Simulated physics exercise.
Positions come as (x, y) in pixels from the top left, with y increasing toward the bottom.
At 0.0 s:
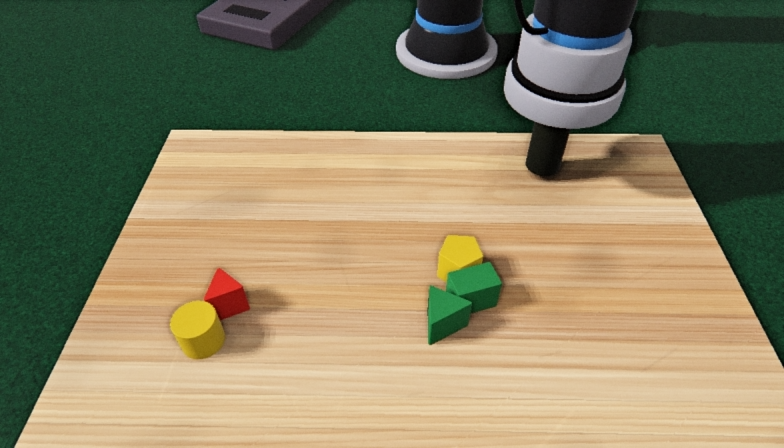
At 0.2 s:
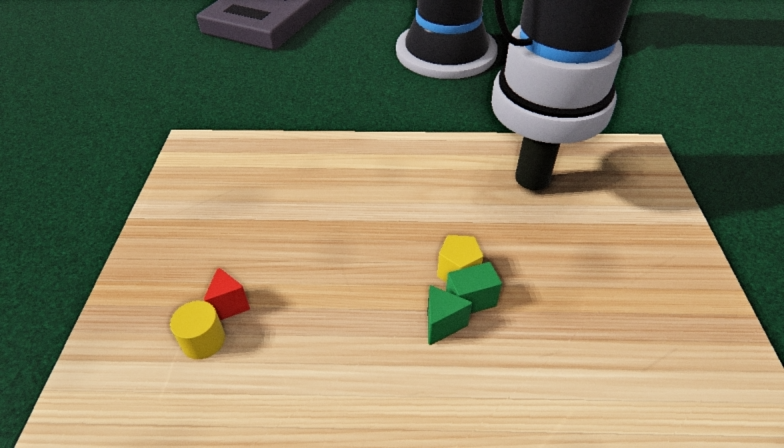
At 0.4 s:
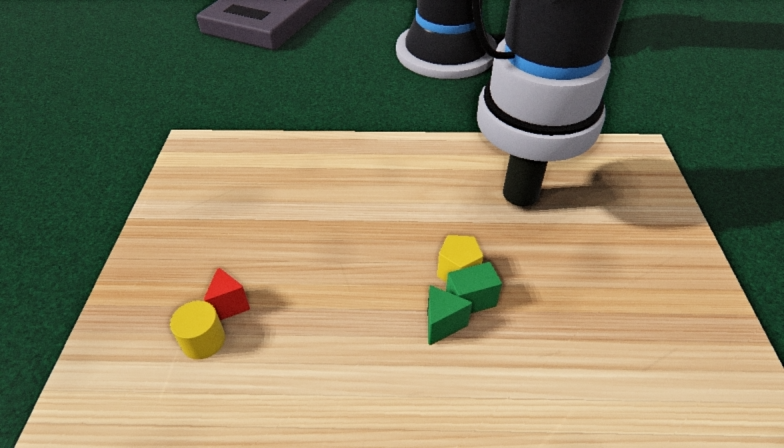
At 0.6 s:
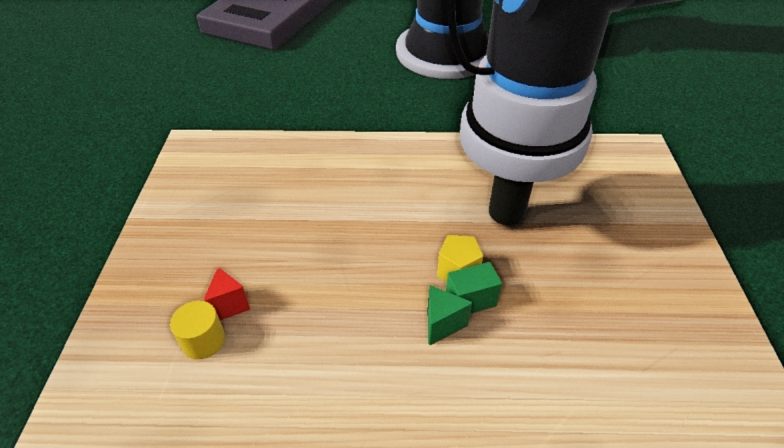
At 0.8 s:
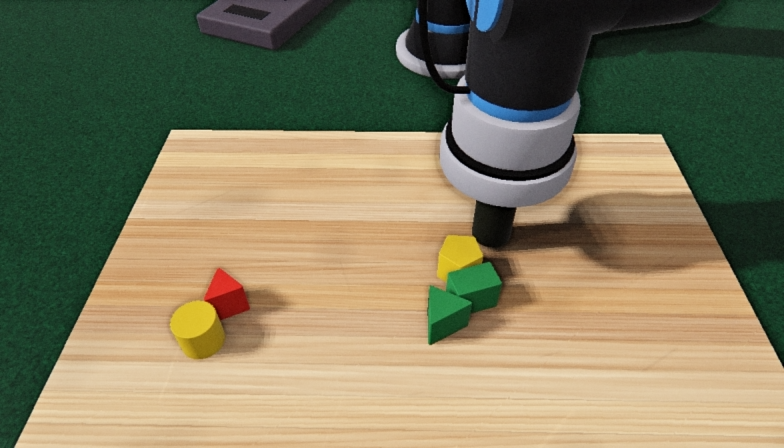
On a wooden board, a robot arm's black tip moved down and to the left from the top right until it was close beside the yellow and green blocks, while all the blocks stayed still.
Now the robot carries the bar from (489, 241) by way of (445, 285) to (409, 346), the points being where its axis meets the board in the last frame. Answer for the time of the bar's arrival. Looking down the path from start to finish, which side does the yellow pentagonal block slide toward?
It is pushed towards the right-hand side.
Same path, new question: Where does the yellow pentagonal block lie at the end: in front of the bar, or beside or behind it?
Lost on the way.
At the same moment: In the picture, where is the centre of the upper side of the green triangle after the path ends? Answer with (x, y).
I predict (444, 342).
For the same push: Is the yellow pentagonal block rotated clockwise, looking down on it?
Answer: Yes.
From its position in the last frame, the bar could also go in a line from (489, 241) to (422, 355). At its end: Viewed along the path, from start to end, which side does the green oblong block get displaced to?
With start-to-end as forward, it shifts left.
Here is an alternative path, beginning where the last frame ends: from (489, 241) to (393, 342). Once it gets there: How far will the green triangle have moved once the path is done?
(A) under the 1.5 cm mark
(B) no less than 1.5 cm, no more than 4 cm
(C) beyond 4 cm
I choose B.
What follows on the original path. One third of the way, bar at (459, 263); yellow pentagonal block at (431, 268), turned 15° clockwise; green oblong block at (476, 282), turned 15° anticlockwise.
Two thirds of the way, bar at (432, 298); green triangle at (443, 313), turned 20° anticlockwise; yellow pentagonal block at (392, 289), turned 70° clockwise; green oblong block at (477, 286), turned 35° anticlockwise.
At the end, bar at (409, 340); green triangle at (444, 342), turned 85° anticlockwise; yellow pentagonal block at (375, 297), turned 110° clockwise; green oblong block at (477, 286), turned 35° anticlockwise.
